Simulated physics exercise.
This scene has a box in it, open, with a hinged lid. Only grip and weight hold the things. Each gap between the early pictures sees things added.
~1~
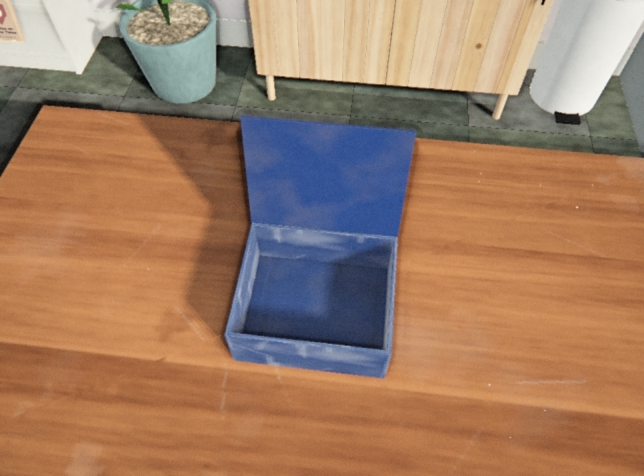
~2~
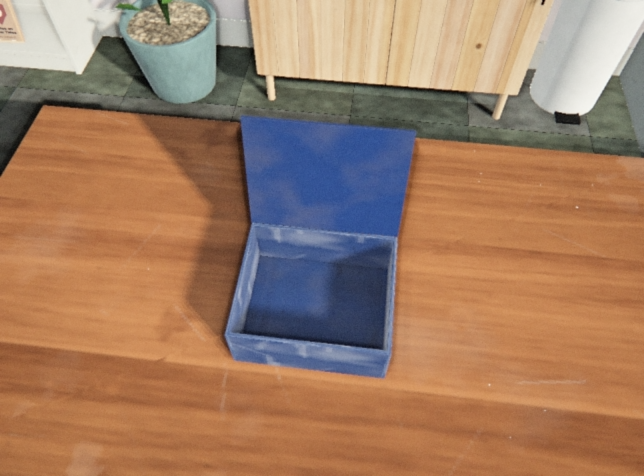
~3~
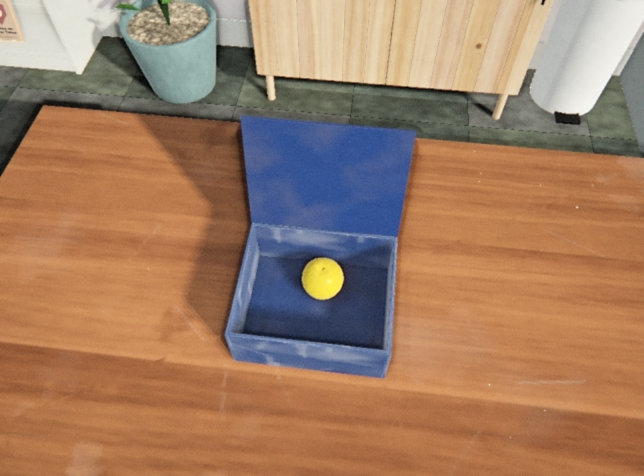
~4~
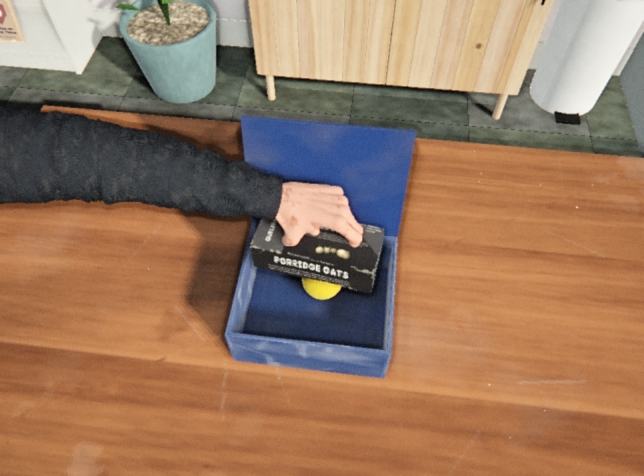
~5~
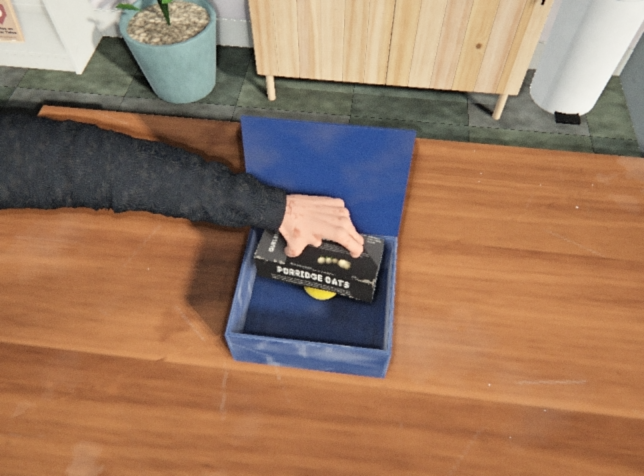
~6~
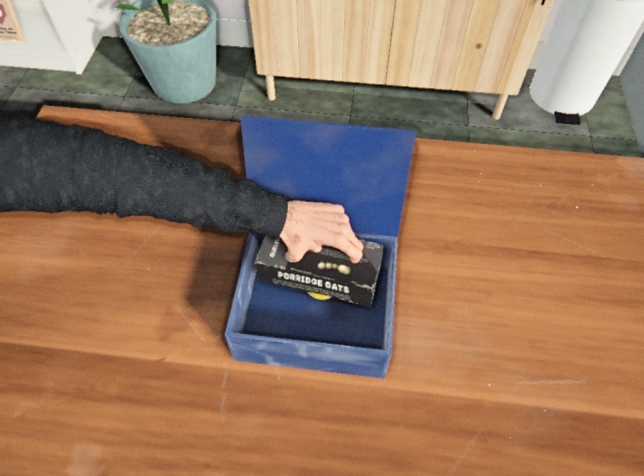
On a wooden table seen from above at an angle, with a potted plant and a pale cabinet behind, the camera stays still. An open blue box with its lid raised at the back sits empty in the middle, until a round yellow apple appears inside. A dark-sleeved arm then reaches in from the left, its hand lowering a black porridge oats carton into the box, mostly covering the apple.
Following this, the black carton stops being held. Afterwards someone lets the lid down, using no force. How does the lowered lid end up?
It ends up shut.
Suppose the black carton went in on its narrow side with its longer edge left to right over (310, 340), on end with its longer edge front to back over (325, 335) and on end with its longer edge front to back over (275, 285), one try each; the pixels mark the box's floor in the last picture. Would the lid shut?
Try one: Closed. Try two: Not closed. Try three: Not closed.
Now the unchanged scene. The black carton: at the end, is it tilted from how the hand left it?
As it turns out, it changes its angle.
Then, 0.40 s later than the last frame, black carton tilted by 63° near (310, 311).
Then, 1.40 s later than the last frame, lid 76° above the rim; black carton on its side near (303, 330); yellow apple moved a little.
Then, 1.70 s later than the last frame, lid 46° above the rim; black carton on its side near (303, 330); yellow apple moved a little.
Then, 1.90 s later than the last frame, lid 17° above the rim; black carton on its side near (303, 330); yellow apple moved a little.
When it is over, lid shut; lying over in the box, black carton; yellow apple as before. End places, in pixels of the last picture, black carton near (303, 330).
